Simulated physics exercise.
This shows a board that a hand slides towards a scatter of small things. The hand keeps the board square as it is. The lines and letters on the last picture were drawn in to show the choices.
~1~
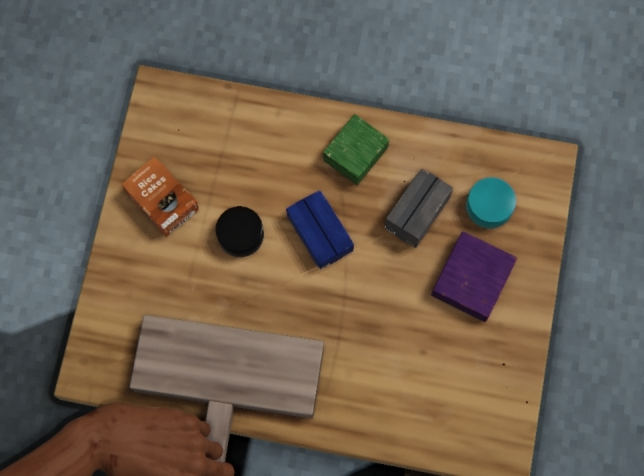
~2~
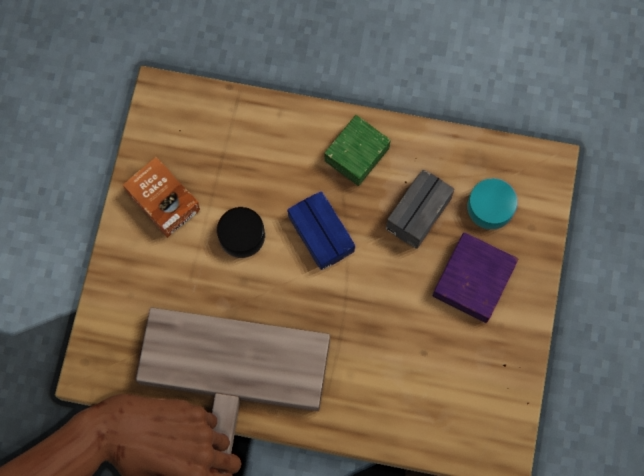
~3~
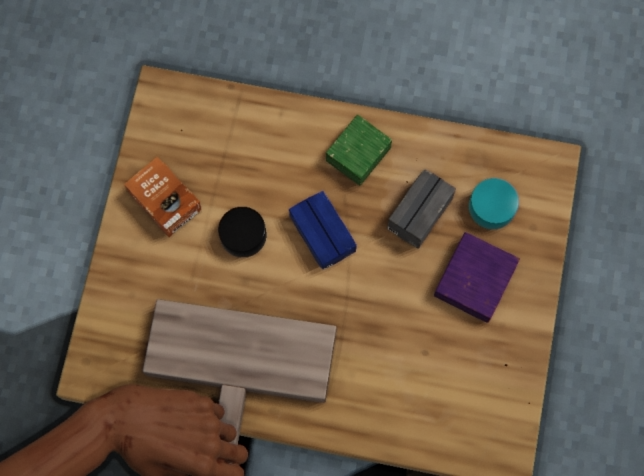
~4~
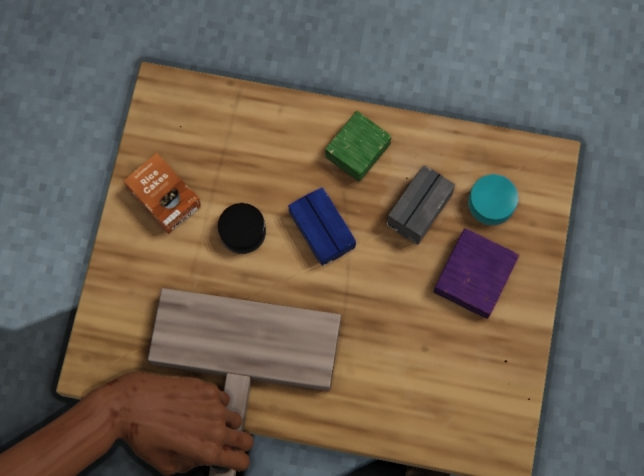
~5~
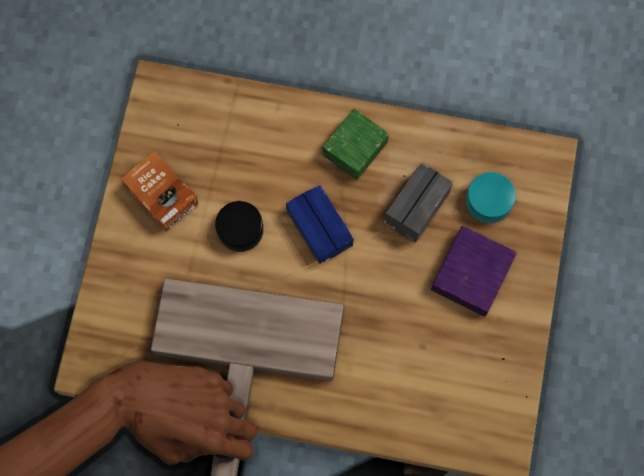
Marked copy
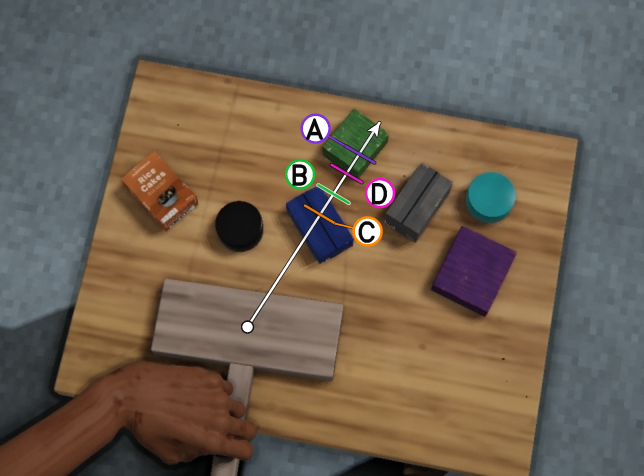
A wooden tabletop over a blue-grey floor is seen from above, at a slight tilt. An orange packet and a black round piece lie at left, blue and green blocks near the middle, and a grey block, a teal disc and a purple block at right. A hand at lower left slides a grey-brown board by its handle slowly up and slightly right, while the small things stay put.
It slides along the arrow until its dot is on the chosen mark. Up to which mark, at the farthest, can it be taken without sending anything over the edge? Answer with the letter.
No farther than B.
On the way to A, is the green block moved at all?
Yes.
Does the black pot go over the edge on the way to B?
No.
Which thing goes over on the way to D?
It is the green block.
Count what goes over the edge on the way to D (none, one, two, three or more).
By then, one.
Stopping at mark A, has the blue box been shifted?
Yes.
On the copy, A at (359, 154); B at (334, 194); C at (320, 215); D at (347, 174); the arrow from (248, 327) to (379, 123); the white dot at (248, 327).
On B. First, board (281, 280); blue box (321, 213); black pot (243, 216).
Then, board (312, 232); green block (356, 133); grey box (431, 189).
Finally, board (333, 198); green block (360, 105); blue box (347, 146); nothing has fallen.
By contrast, A drops the green block; C is safe but short; D drops the green block.
